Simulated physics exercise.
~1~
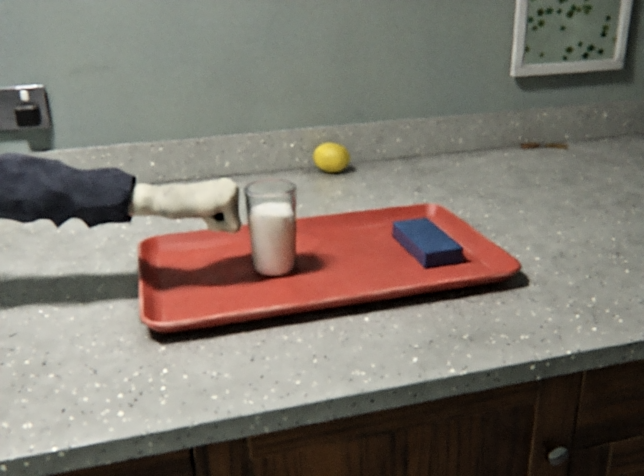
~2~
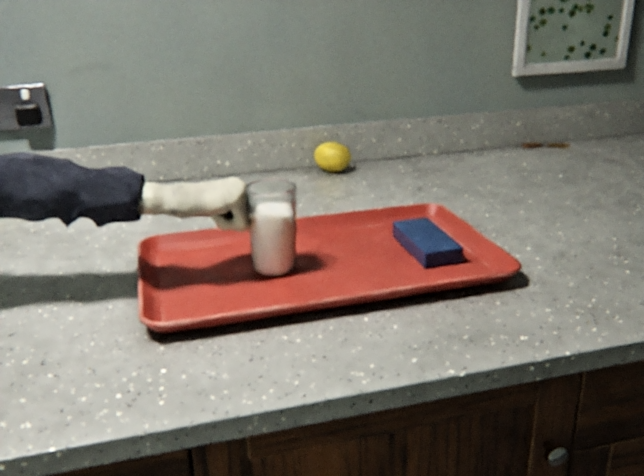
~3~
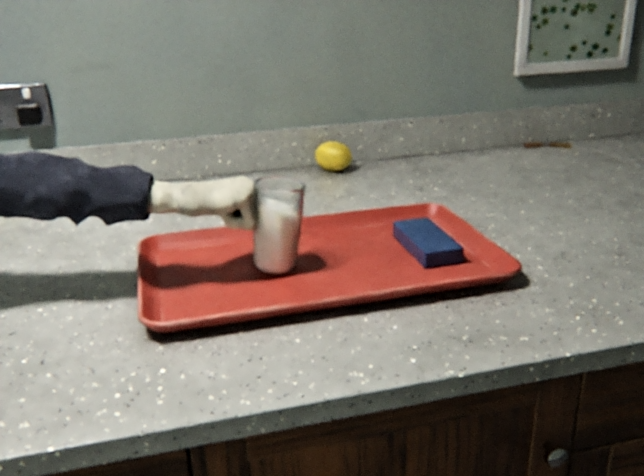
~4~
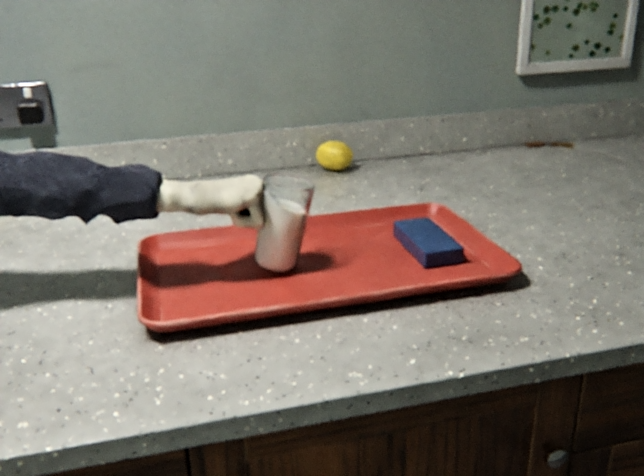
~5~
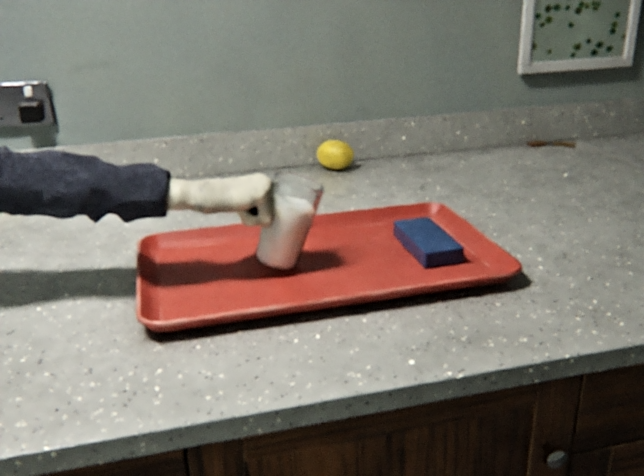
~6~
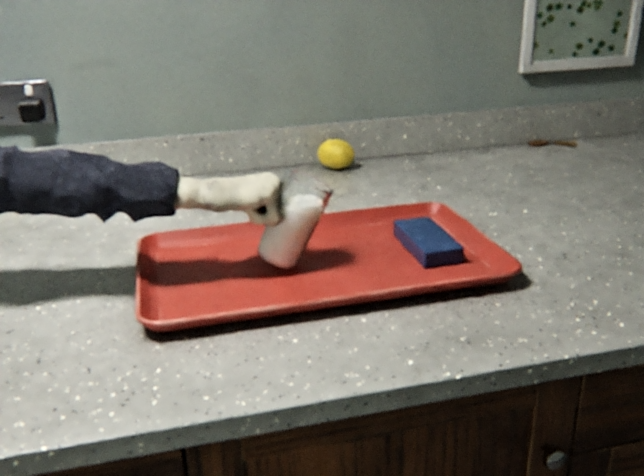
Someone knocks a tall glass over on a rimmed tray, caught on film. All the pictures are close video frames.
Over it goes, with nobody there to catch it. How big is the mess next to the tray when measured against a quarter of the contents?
Clearly more than three quarters is left on the tray, as far as I can tell.
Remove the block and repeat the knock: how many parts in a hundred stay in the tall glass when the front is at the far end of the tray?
60 %, roughly.
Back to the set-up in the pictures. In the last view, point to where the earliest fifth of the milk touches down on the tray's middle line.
Landing point: About (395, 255).
A moment on, the tall glass is falling and 100 per cent is in the glass, 0 on the tray and 0 above or beyond its rim.
Next, the tall glass lies on its side and 67 per cent is in the glass, 25 on the tray and 9 above or beyond its rim.
Then the tall glass lies on its side and 39 per cent is in the glass, 47 on the tray and 14 above or beyond its rim.
Later the tall glass lies on its side and 21 per cent is in the glass, 66 on the tray and 13 above or beyond its rim.
Finally, 88 per cent is held by tray and glass, 12 is off the tray.
